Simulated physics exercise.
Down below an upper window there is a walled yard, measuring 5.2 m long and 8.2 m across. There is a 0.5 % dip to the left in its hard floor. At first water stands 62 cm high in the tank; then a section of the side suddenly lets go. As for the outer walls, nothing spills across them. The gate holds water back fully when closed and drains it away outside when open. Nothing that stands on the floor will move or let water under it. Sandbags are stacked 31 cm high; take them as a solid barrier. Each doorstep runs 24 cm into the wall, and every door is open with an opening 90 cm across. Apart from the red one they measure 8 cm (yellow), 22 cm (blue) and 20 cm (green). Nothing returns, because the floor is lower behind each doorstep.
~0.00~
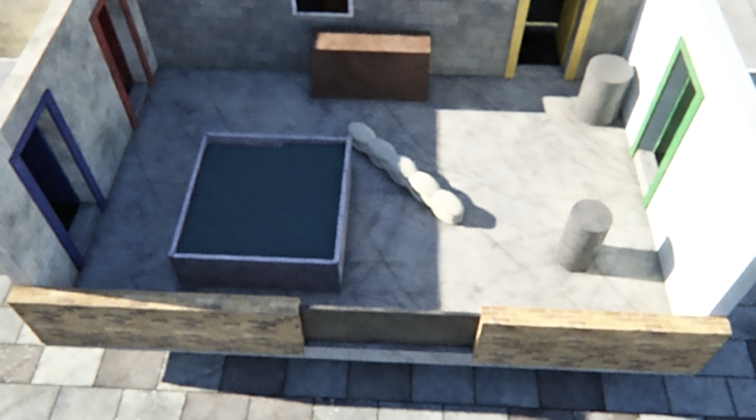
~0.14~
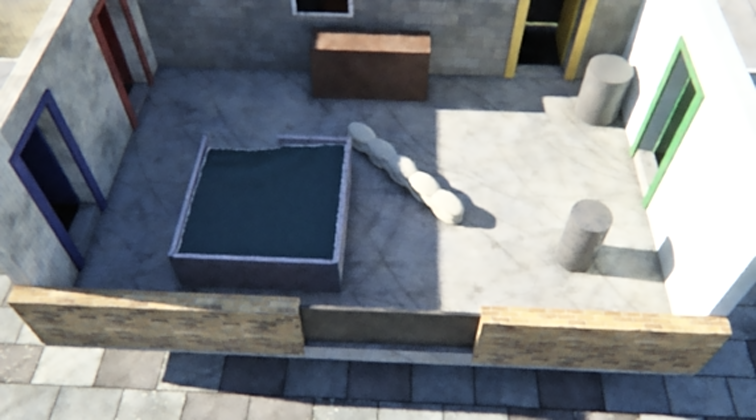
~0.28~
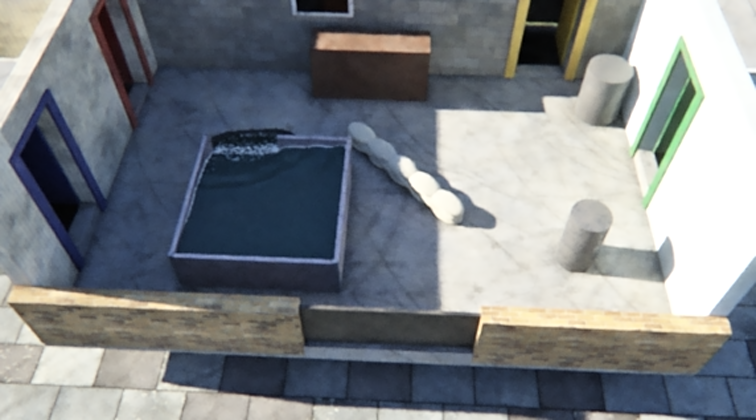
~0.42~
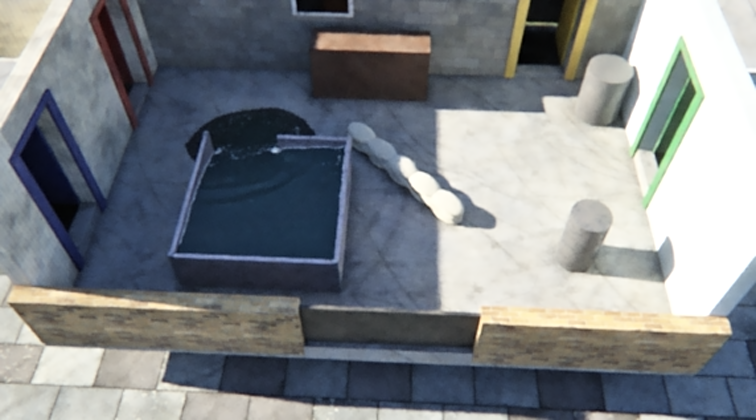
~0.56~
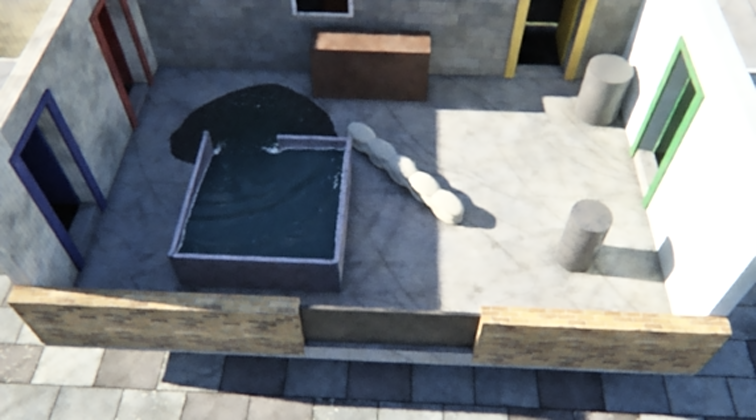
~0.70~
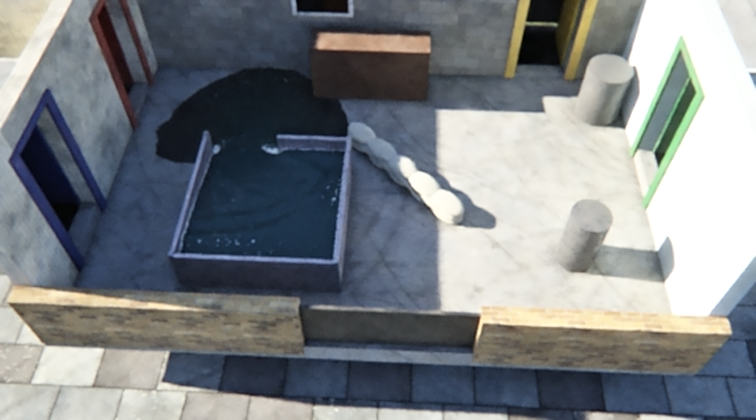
Dark water broke out through the far side of a square tank in a walled yard and spread in a widening pool across the paved floor toward the back wall, while everything else stayed still.
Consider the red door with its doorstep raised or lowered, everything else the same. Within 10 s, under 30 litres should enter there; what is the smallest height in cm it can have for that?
Around 20 cm.
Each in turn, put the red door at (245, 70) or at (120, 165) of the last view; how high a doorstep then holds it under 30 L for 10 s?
27 and 7.0 cm.
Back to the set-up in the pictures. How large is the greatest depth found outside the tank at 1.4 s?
Close to 33 centimetres.
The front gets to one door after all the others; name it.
Door: Green.
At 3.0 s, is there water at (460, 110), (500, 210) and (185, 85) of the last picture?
In order: Soaked, untouched, soaked.
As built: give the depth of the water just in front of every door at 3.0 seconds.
Lab note, cm: Yellow 2; blue 0; green 0; red 22.
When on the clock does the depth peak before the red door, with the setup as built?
Near 2.4 s.
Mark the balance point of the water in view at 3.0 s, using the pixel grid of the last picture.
(260, 162), roughly.
After 1.4 s water covers 20 % of the floor, deepest (33 cm) near (256, 74); 5 cm at the red door, 0 litres in over its 11 cm doorstep.
After 3.0 s water covers 30 % of the floor, deepest (34 cm) near (166, 71); 22 cm at the red door, 49 litres in over its 11 cm doorstep.
After 10.0 s water covers 90 % of the floor, deepest (14 cm) near (61, 319); 12 cm at the red door, 224 litres in over its 11 cm doorstep.
At the red door as built, the water arrived by 1.2 s and peaked near 24 cm at 2.4 s.
Run again over the same 10 s with other heights there, 81 litres in over 16.5 cm, 15 litres over 22.5 cm. The limit of 30 litres is kept from about 20 cm up.
